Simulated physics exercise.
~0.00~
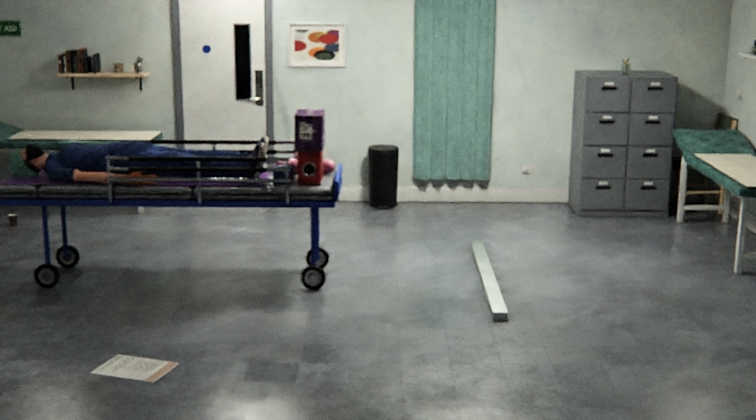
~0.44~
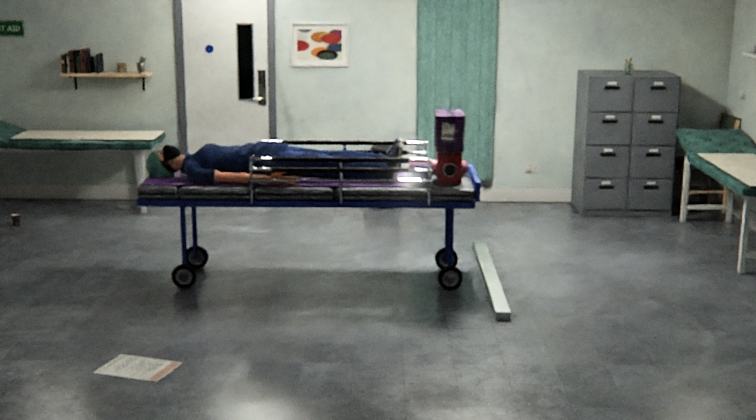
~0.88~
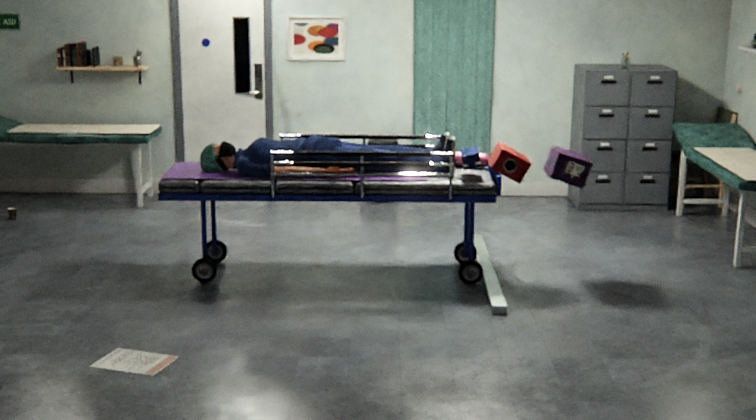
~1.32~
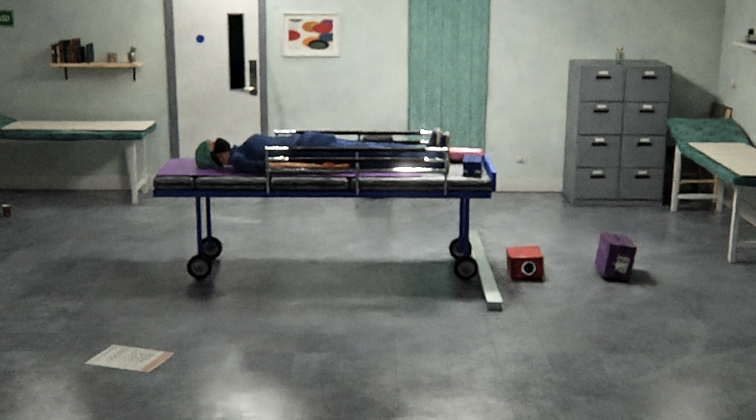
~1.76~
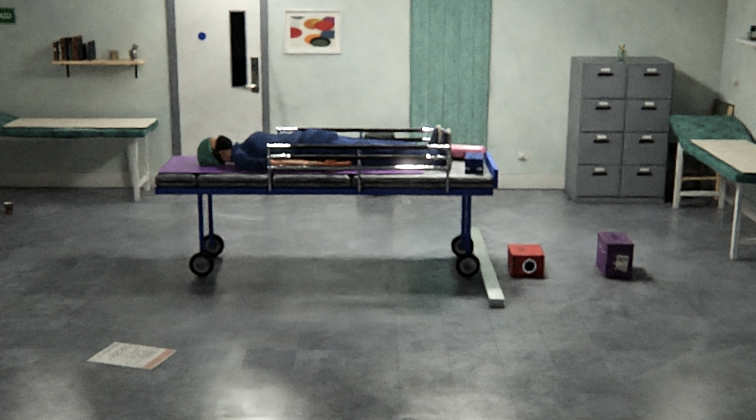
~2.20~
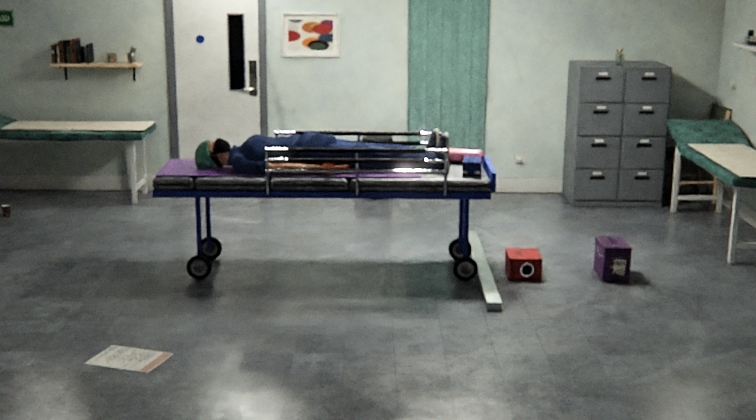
Hospital trolley carrying a sleeper rolling right and stopping at a floor sill, red and purple boxes tumbling off onto the floor.
